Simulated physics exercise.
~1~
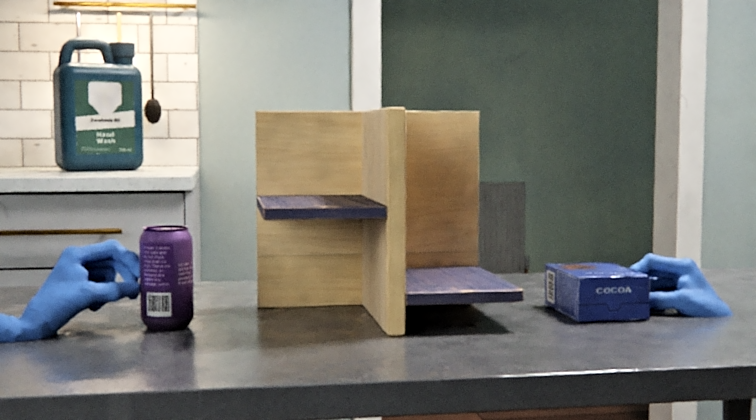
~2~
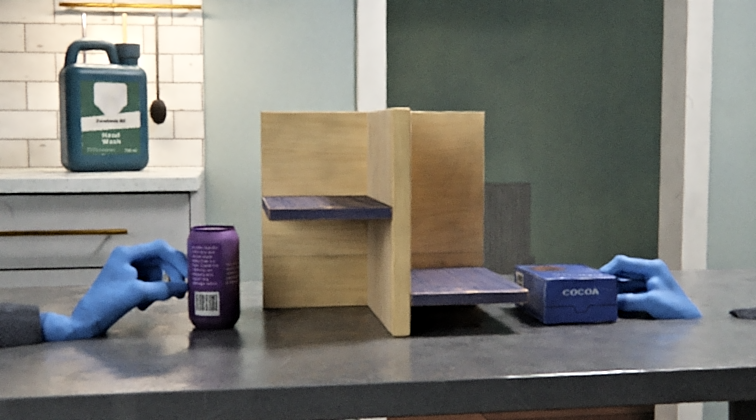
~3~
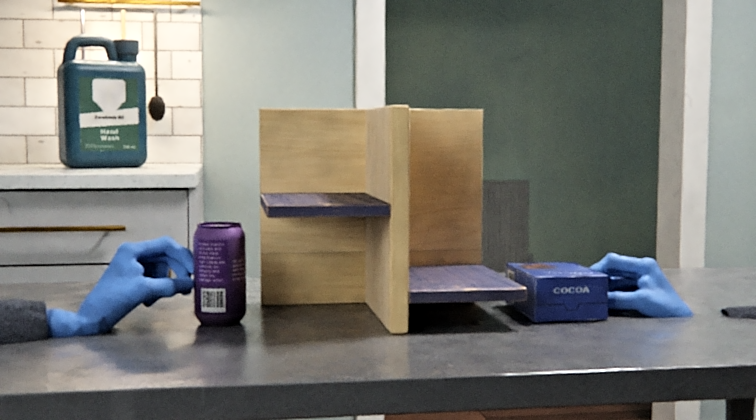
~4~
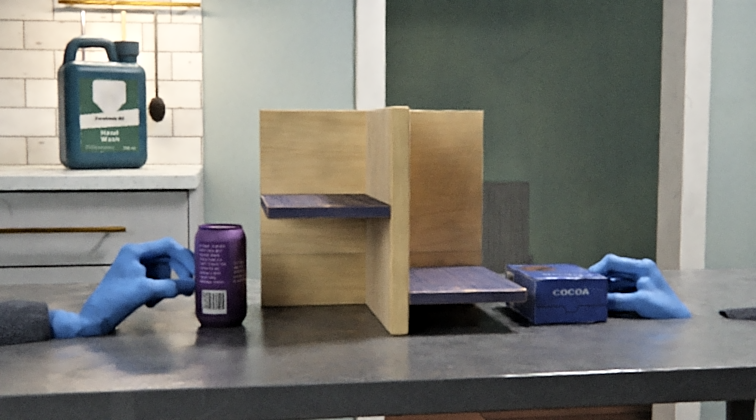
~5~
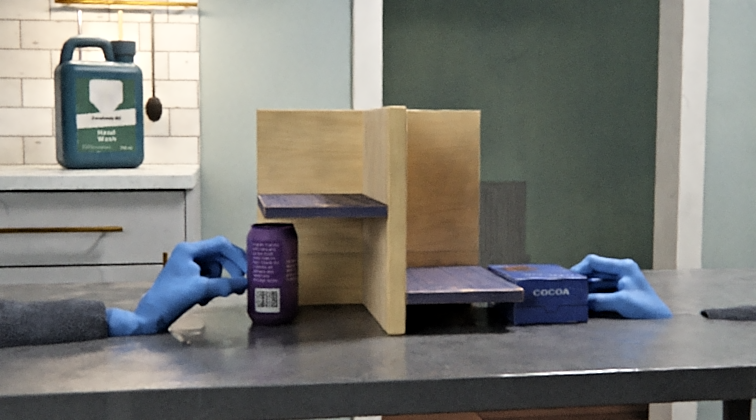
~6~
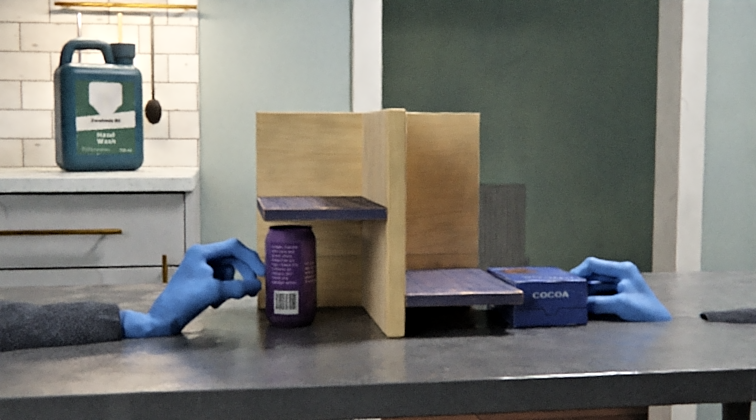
On a grey counter, gloved hands pushing a purple can under a raised shelf while a blue cocoa box stops against a lower one.
